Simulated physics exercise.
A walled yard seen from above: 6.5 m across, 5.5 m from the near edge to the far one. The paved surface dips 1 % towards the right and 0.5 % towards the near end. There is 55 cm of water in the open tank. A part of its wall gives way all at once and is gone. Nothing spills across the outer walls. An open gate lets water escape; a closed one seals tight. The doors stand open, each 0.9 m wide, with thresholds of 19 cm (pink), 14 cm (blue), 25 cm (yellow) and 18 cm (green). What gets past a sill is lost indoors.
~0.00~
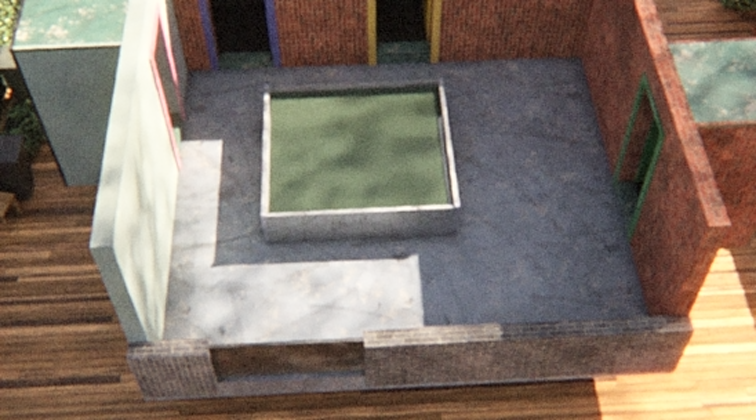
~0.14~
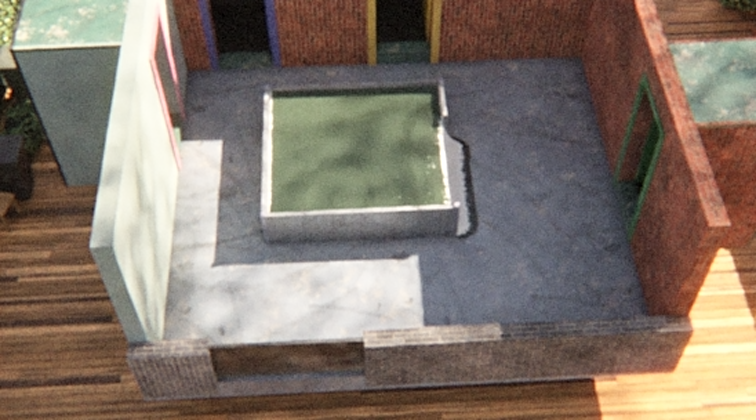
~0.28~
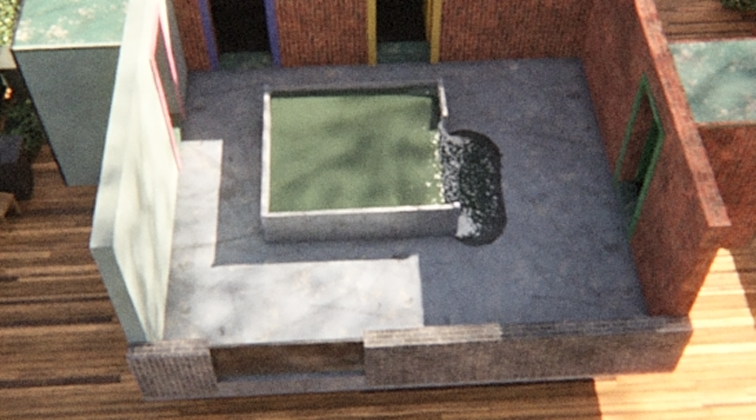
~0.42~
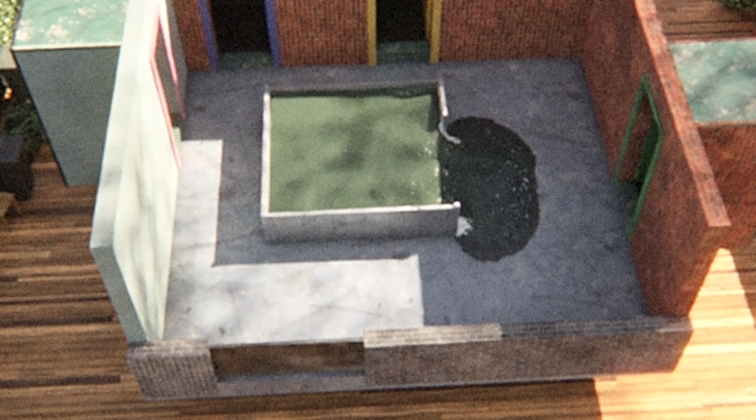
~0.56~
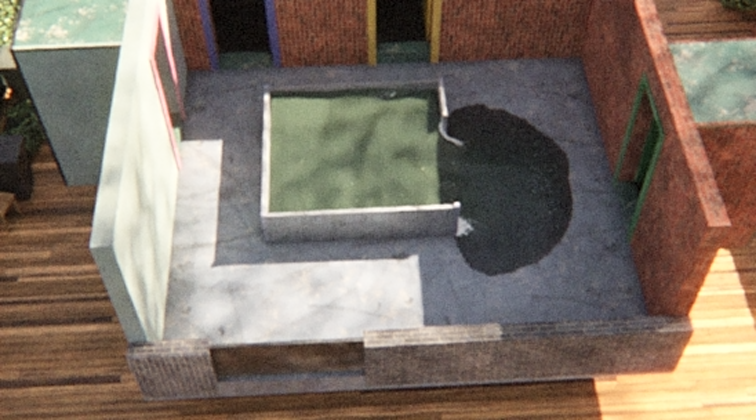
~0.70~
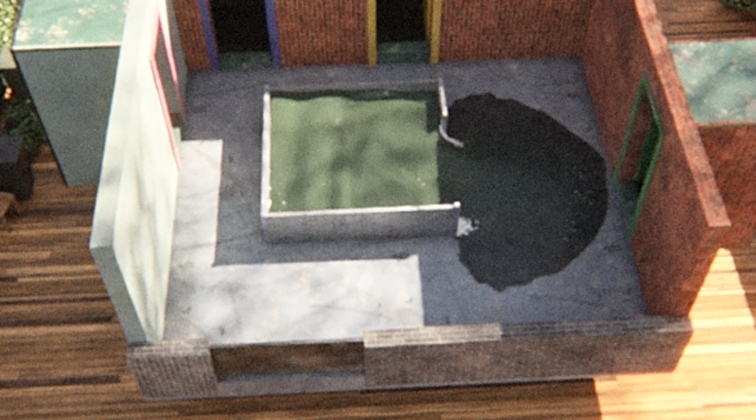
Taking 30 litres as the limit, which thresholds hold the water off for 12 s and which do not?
The water let in: At the pink door it stays under the limit; at the blue door it does not reach the limit; at the yellow door it keeps below the limit; at the green door it passes the limit.
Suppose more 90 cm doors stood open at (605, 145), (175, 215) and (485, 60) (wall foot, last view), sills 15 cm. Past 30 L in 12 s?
In turn: Above, not over, not over.
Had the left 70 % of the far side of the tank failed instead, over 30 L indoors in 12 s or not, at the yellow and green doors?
Then: Yellow under, green below.
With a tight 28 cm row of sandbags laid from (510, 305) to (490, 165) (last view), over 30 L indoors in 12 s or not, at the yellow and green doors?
Then: Yellow under, green below.
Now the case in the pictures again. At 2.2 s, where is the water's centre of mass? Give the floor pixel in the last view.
At about (450, 182).
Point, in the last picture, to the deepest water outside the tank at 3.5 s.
Around (657, 346).
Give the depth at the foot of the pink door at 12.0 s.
About 10.0 cm.
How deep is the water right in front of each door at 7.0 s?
In cm: Pink 9, blue 9, yellow 5, green 17.
After 1.4 s water covers 30 % of the floor and is deepest (36 cm) near (620, 206); pink door not reached, blue door not reached, yellow door not reached, green door 33 cm at the sill, 16 L in.
After 2.2 s water covers 35 % of the floor and is deepest (53 cm) near (657, 346); pink door not reached, blue door not reached, yellow door not reached, green door 35 cm at the sill, 82 L in.
After 3.5 s water covers 50 % of the floor and is deepest (36 cm) near (657, 346); pink door not reached, blue door not reached, yellow door 4 cm at the sill, 0 L in, green door 27 cm at the sill, 176 L in.
After 7.0 s water covers 95 % of the floor and is deepest (20 cm) near (657, 346); pink door 9 cm at the sill, 0 L in, blue door 9 cm at the sill, 0 L in, yellow door 5 cm at the sill, 0 L in, green door 17 cm at the sill, 204 L in.
After 12.0 s water covers 100 % of the floor and is deepest (15 cm) near (161, 369); pink door 10 cm at the sill, 0 L in, blue door 13 cm at the sill, 0 L in, yellow door 8 cm at the sill, 0 L in, green door 11 cm at the sill, 204 L in.
